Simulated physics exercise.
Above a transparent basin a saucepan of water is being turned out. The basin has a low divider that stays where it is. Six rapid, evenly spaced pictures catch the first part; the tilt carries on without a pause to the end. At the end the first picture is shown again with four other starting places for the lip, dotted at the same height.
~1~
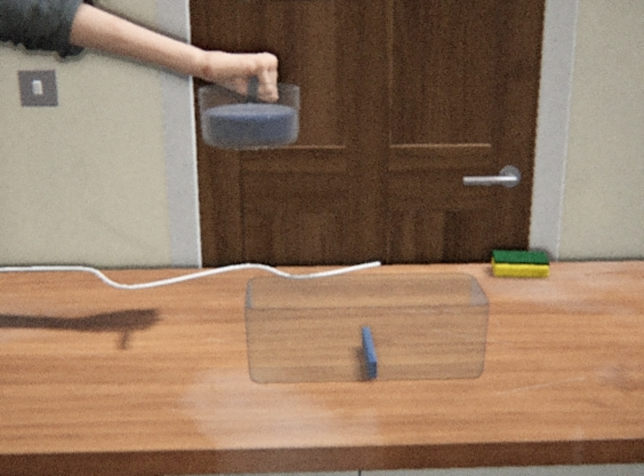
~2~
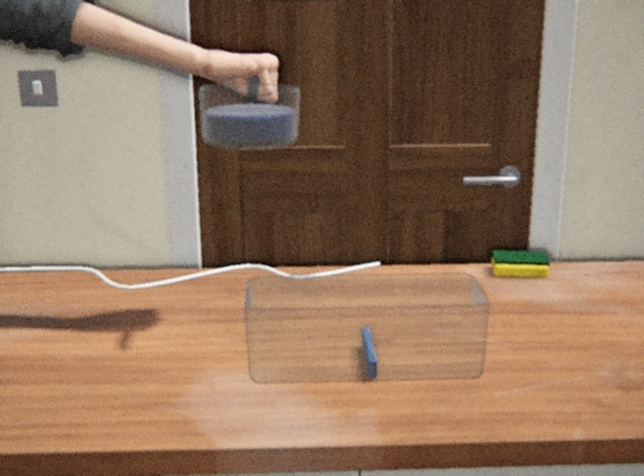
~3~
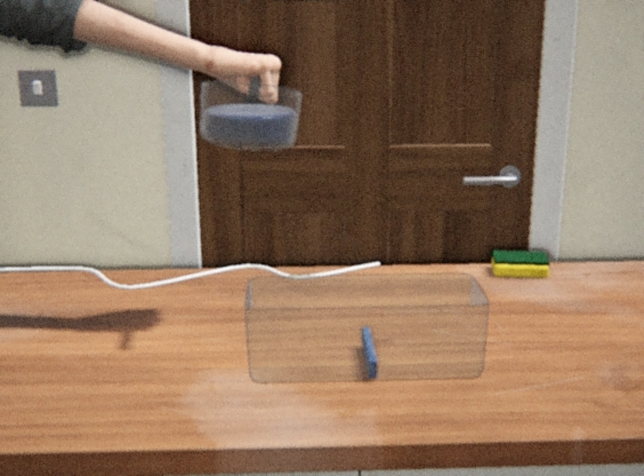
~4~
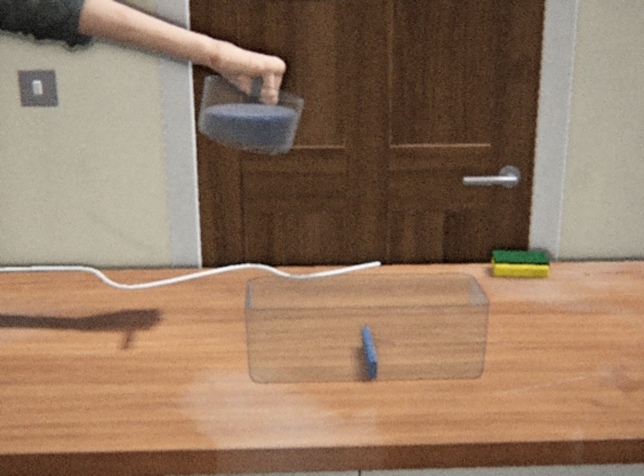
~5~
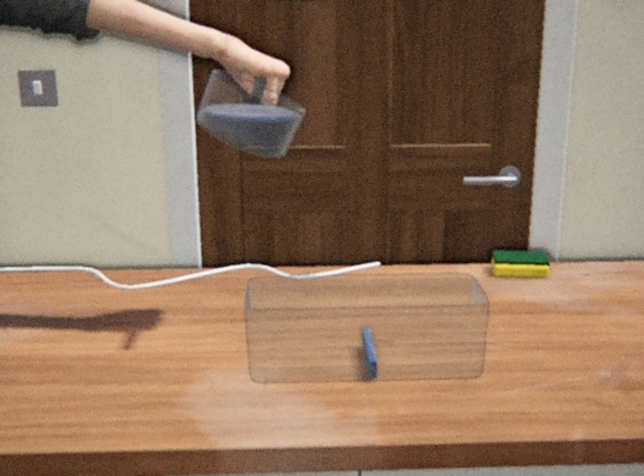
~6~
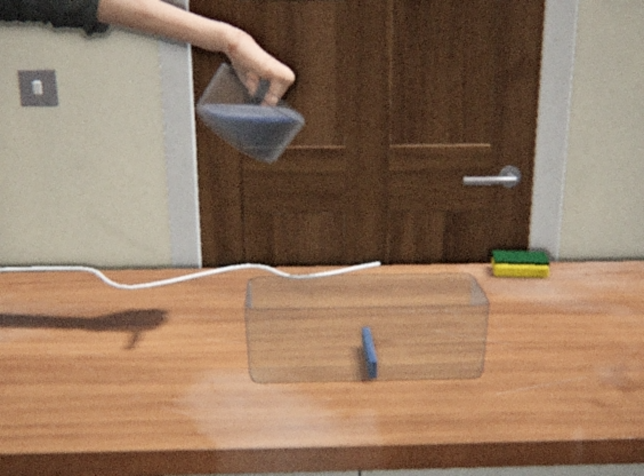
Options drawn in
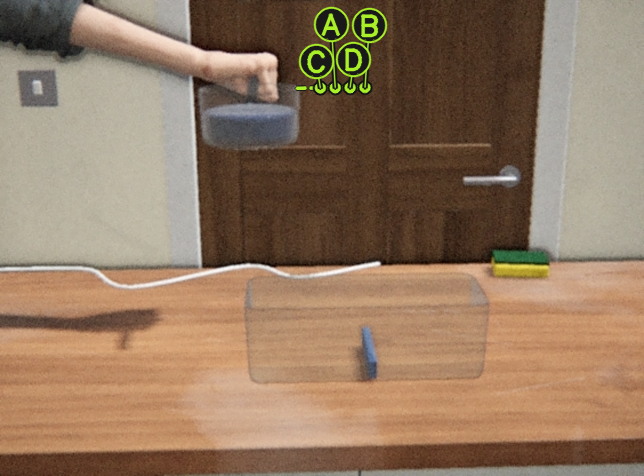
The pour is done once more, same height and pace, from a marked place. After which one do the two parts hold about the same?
I would pick dot C.
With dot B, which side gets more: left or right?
More ends on the right.
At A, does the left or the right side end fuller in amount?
The right side.
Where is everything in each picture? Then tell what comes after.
In the first frame, upright, lip at (297, 88); basin from (249, 381) to (483, 376); top of the wall at (369, 343); nothing has left yet.
In the second frame, upright, lip at (298, 89); nothing has left yet.
In the third frame, tipped about 7°, lip at (299, 93); nothing has left yet.
In the fourth frame, tipped about 14°, lip at (302, 100); nothing has left yet.
In the fifth frame, tipped about 24°, lip at (303, 109); nothing has left yet.
In the sixth frame, tipped about 36°, lip at (303, 121); water is over the lip, down to (303, 121).
On the marked copy, A at (335, 87); B at (365, 87); C at (320, 87); D at (350, 87).
With A, about 24 % ends left of the wall and 74 % right of it; 3 % is lost outside.
With B, about 16 % ends left of the wall and 79 % right of it; 4 % is lost outside.
With C, about 45 % ends left of the wall and 52 % right of it; 3 % is lost outside.
With D, about 18 % ends left of the wall and 78 % right of it; 4 % is lost outside.
